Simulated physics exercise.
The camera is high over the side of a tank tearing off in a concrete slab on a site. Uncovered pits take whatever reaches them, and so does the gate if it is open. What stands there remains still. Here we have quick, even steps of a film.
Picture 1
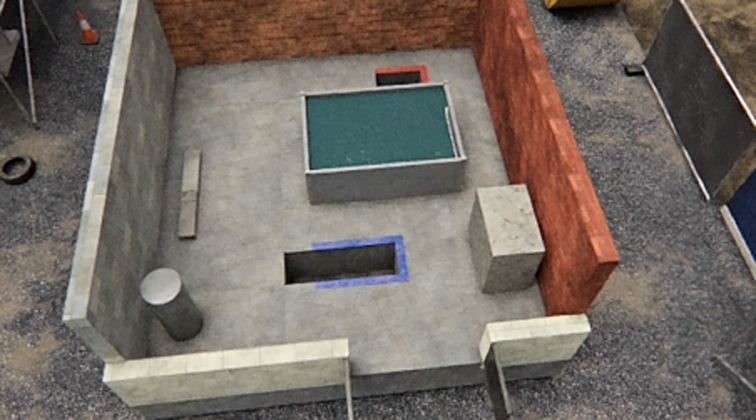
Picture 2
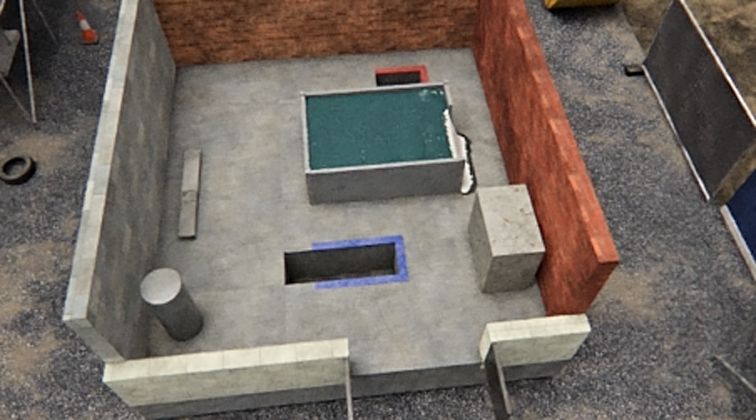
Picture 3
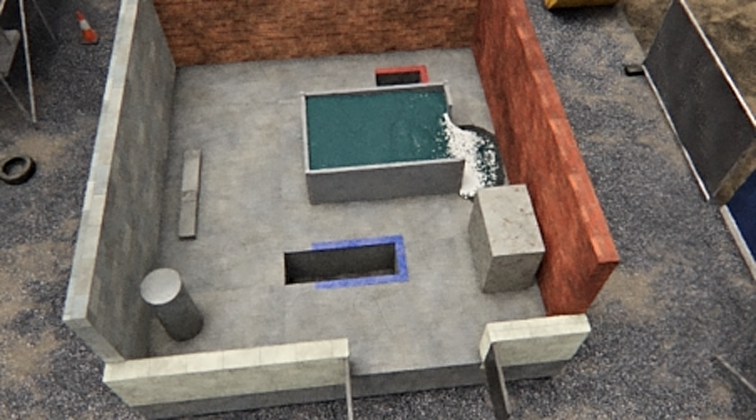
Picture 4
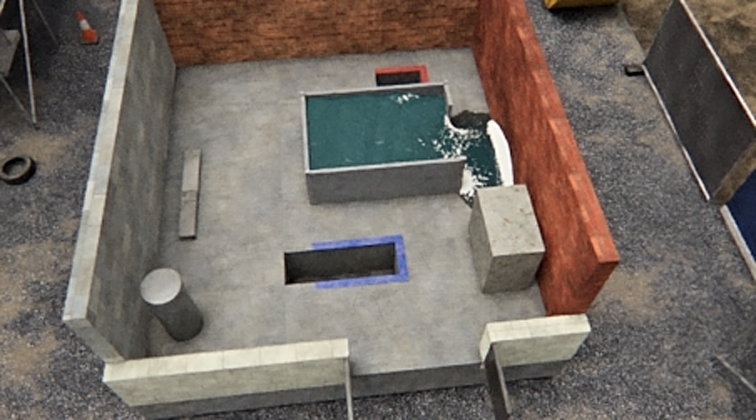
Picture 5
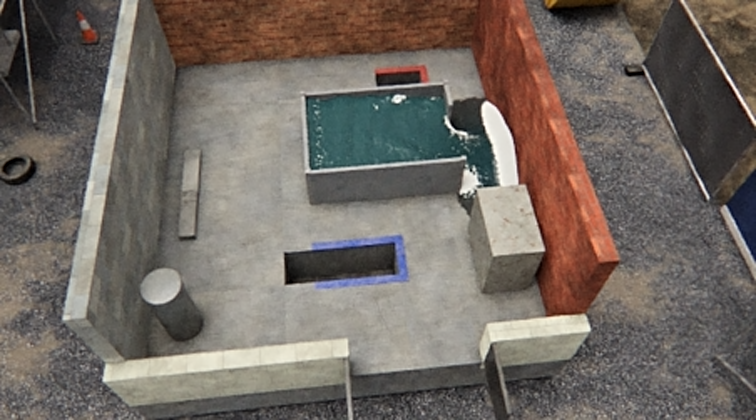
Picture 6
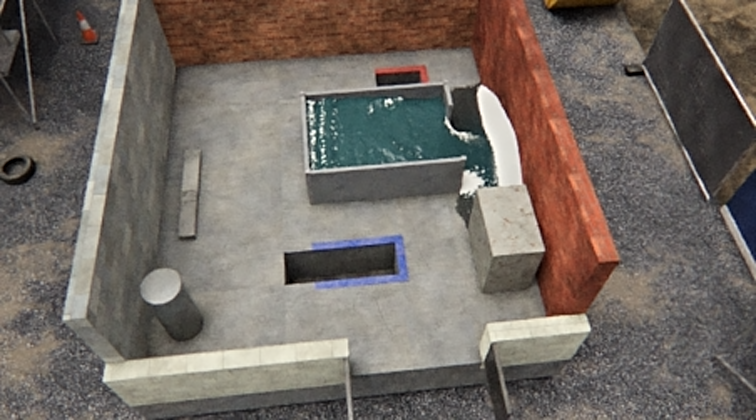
Water burst from the right side of an open concrete tank, splashed white across the grey slab to the red brick wall, and spread along it behind a concrete block.
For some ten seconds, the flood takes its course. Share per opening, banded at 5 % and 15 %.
In the end gate: Beneath five per cent. Red pit: Past fifteen per cent. Blue pit: Past fifteen per cent.
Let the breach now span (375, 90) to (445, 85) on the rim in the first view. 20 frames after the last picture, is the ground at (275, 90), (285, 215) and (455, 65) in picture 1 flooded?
Result, in sequence: Inundated; untouched by the flood; inundated.
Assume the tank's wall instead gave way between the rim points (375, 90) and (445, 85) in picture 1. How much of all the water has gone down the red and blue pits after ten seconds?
Result - red: 65 %; blue: 2 %.
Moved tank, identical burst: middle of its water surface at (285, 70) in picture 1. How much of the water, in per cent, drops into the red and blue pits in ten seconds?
Within ten seconds the red pit collects 35 percent of the total and the blue pit 12 percent.
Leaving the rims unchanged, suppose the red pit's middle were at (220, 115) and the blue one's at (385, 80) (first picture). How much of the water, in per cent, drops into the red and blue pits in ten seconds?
Log, per cent - red: 8, blue: 30.
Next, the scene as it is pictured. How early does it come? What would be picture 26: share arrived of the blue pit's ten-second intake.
Some 25 in a hundred.
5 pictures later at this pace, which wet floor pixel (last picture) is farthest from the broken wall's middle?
Best guess: Near (553, 338).
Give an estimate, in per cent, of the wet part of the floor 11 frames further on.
Around 35 in a hundred.
A moment on, water covers 20 % of the floor; the gate 0 %, the red pit 0 %, the blue pit 0 %.
Next, water covers 35 % of the floor; the gate 0 %, the red pit 2 %, the blue pit 1 %.
Then, water covers 75 % of the floor; the gate 1 %, the red pit 7 %, the blue pit 5 %.
Later, water covers 90 % of the floor; the gate 2 %, the red pit 15 %, the blue pit 11 %.
In the end, water covers 95 % of the floor; the gate 3 %, the red pit 22 %, the blue pit 21 %.
